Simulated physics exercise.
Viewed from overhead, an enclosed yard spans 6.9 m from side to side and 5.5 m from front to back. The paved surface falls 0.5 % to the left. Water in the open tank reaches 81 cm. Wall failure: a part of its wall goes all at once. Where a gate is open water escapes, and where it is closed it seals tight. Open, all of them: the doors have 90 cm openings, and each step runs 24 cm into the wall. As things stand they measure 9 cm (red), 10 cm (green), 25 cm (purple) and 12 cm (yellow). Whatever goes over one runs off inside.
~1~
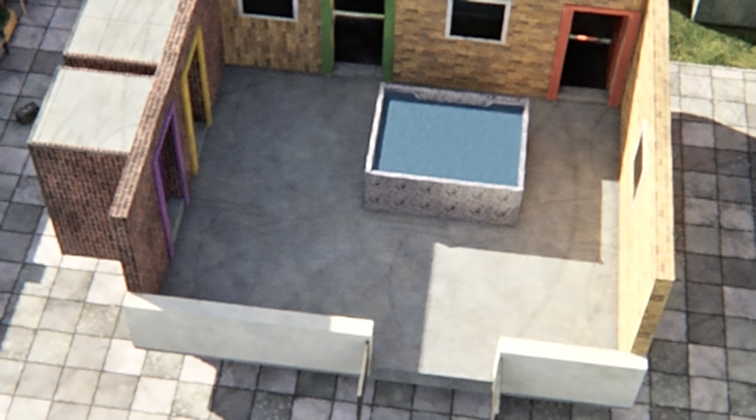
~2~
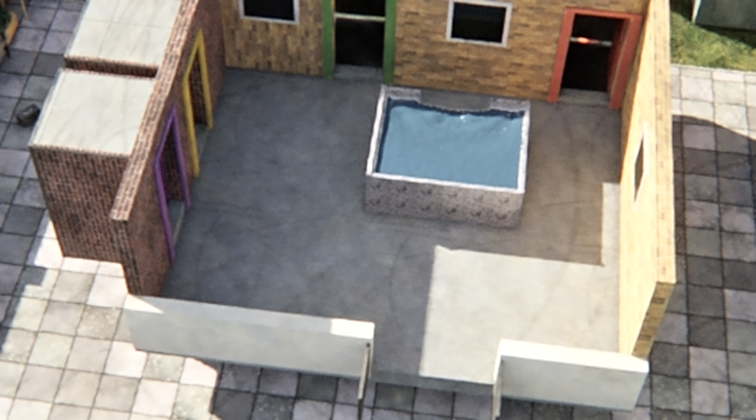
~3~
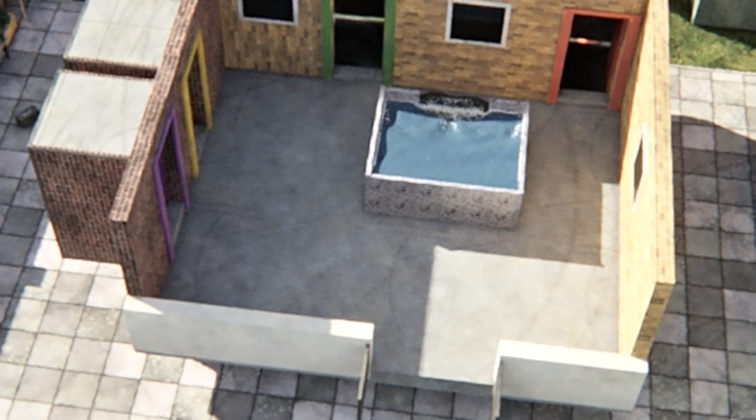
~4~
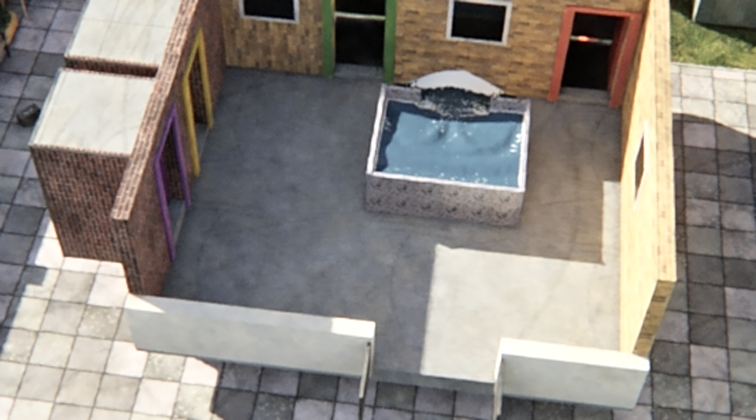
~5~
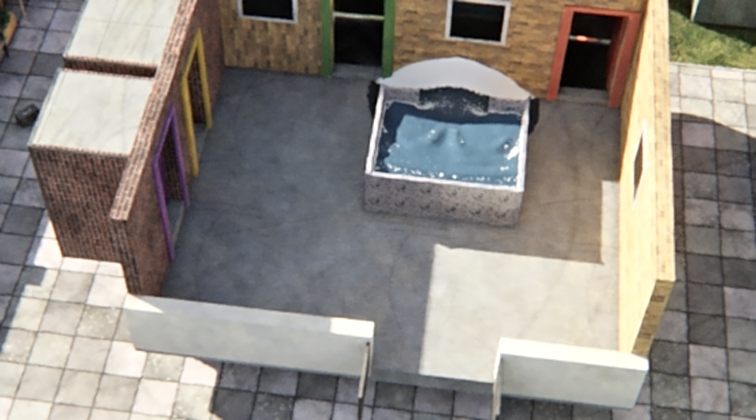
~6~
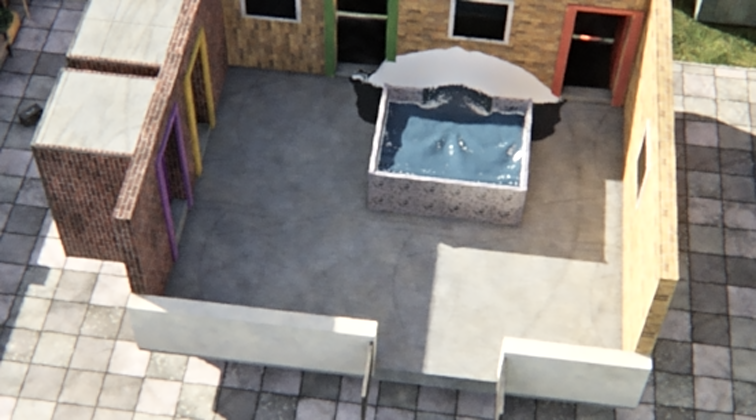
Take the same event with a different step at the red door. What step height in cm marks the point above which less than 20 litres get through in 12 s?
The point is around 22 cm.
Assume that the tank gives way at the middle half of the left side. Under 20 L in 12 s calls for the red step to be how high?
In that case you'd want it roughly 6.0 cm high.
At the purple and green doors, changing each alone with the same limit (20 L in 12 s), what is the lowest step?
Close to 6.5 cm (purple) and close to 11.5 cm (green).
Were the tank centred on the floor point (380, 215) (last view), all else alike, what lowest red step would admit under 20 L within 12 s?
New minimum height: Approx. 15 cm.
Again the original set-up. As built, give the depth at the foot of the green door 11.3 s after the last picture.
Some 3.5 cm.
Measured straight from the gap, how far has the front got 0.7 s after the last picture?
It gets close to 3.8 metres out.
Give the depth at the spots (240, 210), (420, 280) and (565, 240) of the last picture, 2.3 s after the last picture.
I'd read roughly 3, 0 and 6 cm there.
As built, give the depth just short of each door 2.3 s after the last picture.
In cm - red: 16, green: 13, purple: 9, yellow: 18.
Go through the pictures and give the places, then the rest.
The first picture shows still water, 81 cm deep, in the open tank at (449, 139); the red door at (591, 60) is dry.
In the second picture, the gap is on the far side, the front 0.3 m out at a hidden place; the back of the open tank holds 81 cm.
In the third picture, water pours out on the far side and has run 0.9 m, to a hidden place; about 13 cm deep outside, 81 cm at the back.
In the fourth picture, water pours out on the far side and has run 1.0 m, to (405, 85); about 15 cm deep outside, 76 cm at the back.
In the fifth picture, the front is at (376, 82), 1.3 m from the gap on the far side; 2.3 m2 of floor is wet, 68 cm left at the back.
In the sixth picture, water pours out on the far side and has run 1.6 m, to (355, 79); about 11 cm deep outside, 69 cm at the back; 0.4 m in a straight line remain to the red door at (595, 60).
Then, 0.7 s after the last picture water covers 20 % of the floor, deepest (61 cm) near (454, 91); 11 cm at the red door, 0 litres in over its 9 cm step.
Then, 2.3 s after the last picture water covers 55 % of the floor, deepest (36 cm) near (454, 91); 16 cm at the red door, 31 litres in over its 9 cm step.
Then, 11.3 s after the last picture water covers 100 % of the floor, deepest (11 cm) near (156, 327); 7 cm at the red door, 123 litres in over its 9 cm step.
At the red door as built, the water peaked near 17 cm, 1.9 s after the last picture.
Run again over the same 12 s with other heights there, 29 litres in over 19.5 cm, 8 litres over 26.5 cm. The limit of 20 litres is kept from about 22 cm up.
